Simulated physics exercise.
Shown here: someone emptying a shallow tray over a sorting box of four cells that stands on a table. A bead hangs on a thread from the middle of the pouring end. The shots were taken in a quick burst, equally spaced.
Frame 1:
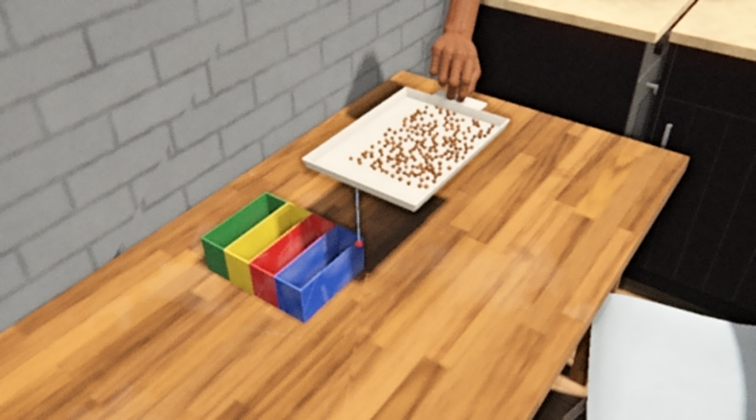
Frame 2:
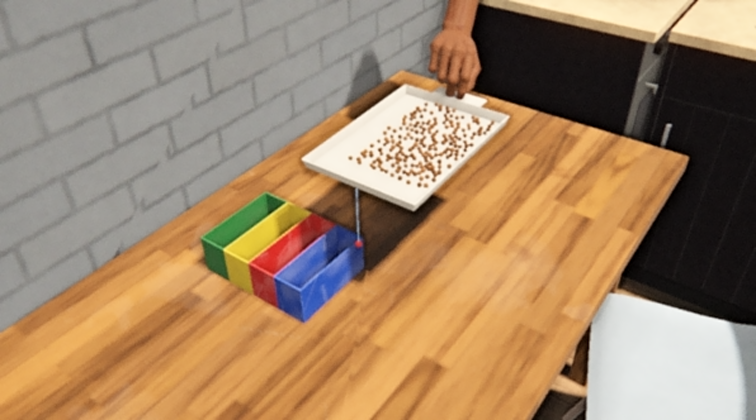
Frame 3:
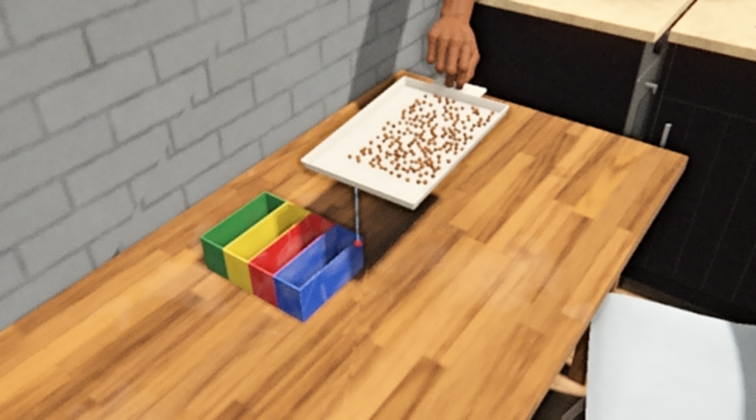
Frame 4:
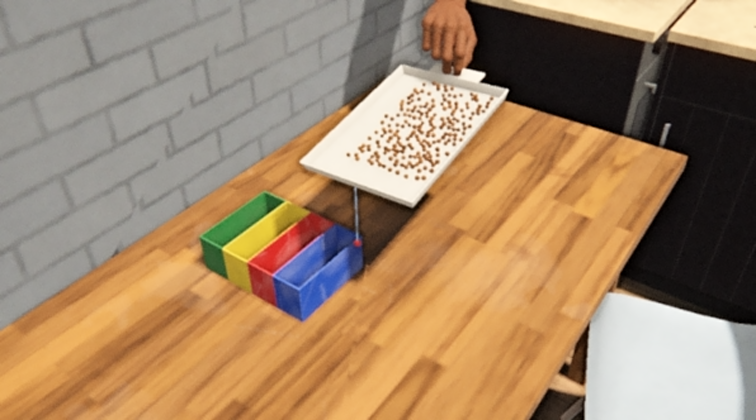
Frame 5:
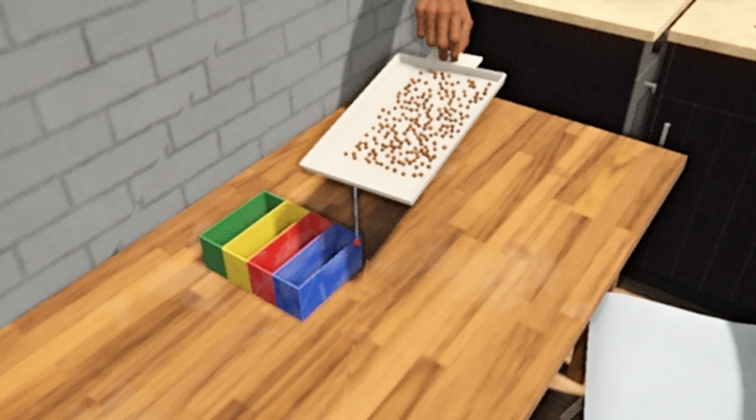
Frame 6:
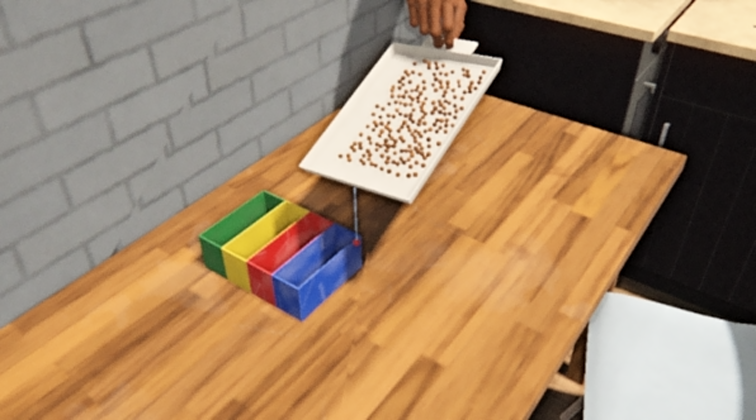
On a wooden table, a hand raises the far end of a tray of brown balls.
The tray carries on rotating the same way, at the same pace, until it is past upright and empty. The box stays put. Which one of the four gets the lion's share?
Lion's share: Red.
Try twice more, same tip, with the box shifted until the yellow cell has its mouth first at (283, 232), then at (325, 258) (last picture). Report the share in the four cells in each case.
Close to 100 in a hundred, then close to 90 in a hundred.
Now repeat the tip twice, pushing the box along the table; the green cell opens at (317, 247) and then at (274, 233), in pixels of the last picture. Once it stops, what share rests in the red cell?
Close to 0 in a hundred, then close to 20 in a hundred.
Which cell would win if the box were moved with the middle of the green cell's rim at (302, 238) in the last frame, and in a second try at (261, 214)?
Try one: The green cell; try two: That red cell.
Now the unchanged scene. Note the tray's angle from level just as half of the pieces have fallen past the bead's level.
Angle: Approx. 80 degrees.
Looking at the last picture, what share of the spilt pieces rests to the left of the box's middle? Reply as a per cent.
Reading: Around 10 %.
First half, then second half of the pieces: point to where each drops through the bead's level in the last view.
Starting near (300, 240), moving on to near (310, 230).
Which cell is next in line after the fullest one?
Place 2: Blue.
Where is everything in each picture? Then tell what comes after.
Corners of the pouring end (307, 158) and (414, 202), level; middle of the load (422, 145), cereal balls; bead on its thread (359, 244); green cell (216, 256); yellow cell (239, 269); red cell (264, 283); blue cell (290, 297), in the first picture.
Corners of the pouring end (307, 158) and (414, 201), level; middle of the load (421, 143), in the second picture.
Corners of the pouring end (306, 159) and (413, 200), tipped barely, lowest at the left corner; middle of the load (421, 138), in the third picture.
Corners of the pouring end (305, 161) and (411, 199), tipped a little, lowest at the left corner; middle of the load (419, 130), in the fourth picture.
Corners of the pouring end (304, 162) and (409, 197), tipped clearly, lowest at the left corner; middle of the load (419, 126), in the fifth picture.
Corners of the pouring end (303, 164) and (407, 196), tipped clearly, lowest at the left corner; middle of the load (413, 122), almost all on the move; green cell (213, 255); yellow cell (237, 267); red cell (261, 281); blue cell (287, 295), in the sixth picture.
Just after the last frame, tray tipped steeply; roughly half on the tray; about a tenth in the red cell; just a few in the blue cell; just a few in the yellow cell; roughly a third falling or outside the box.
A moment on, tray tipped past a quarter turn; just a few on the tray; roughly half in the red cell; roughly a quarter in the blue cell; about a tenth in the yellow cell; about a tenth falling or outside the box.
Further on, tray tipped past a quarter turn; roughly two thirds in the red cell; roughly a quarter in the blue cell; about a tenth in the yellow cell; about a tenth falling or outside the box.
When it is over, tray tipped past a quarter turn; roughly two thirds in the red cell; roughly a quarter in the blue cell; about a tenth in the yellow cell; not one in the green cell; about a tenth outside the box.
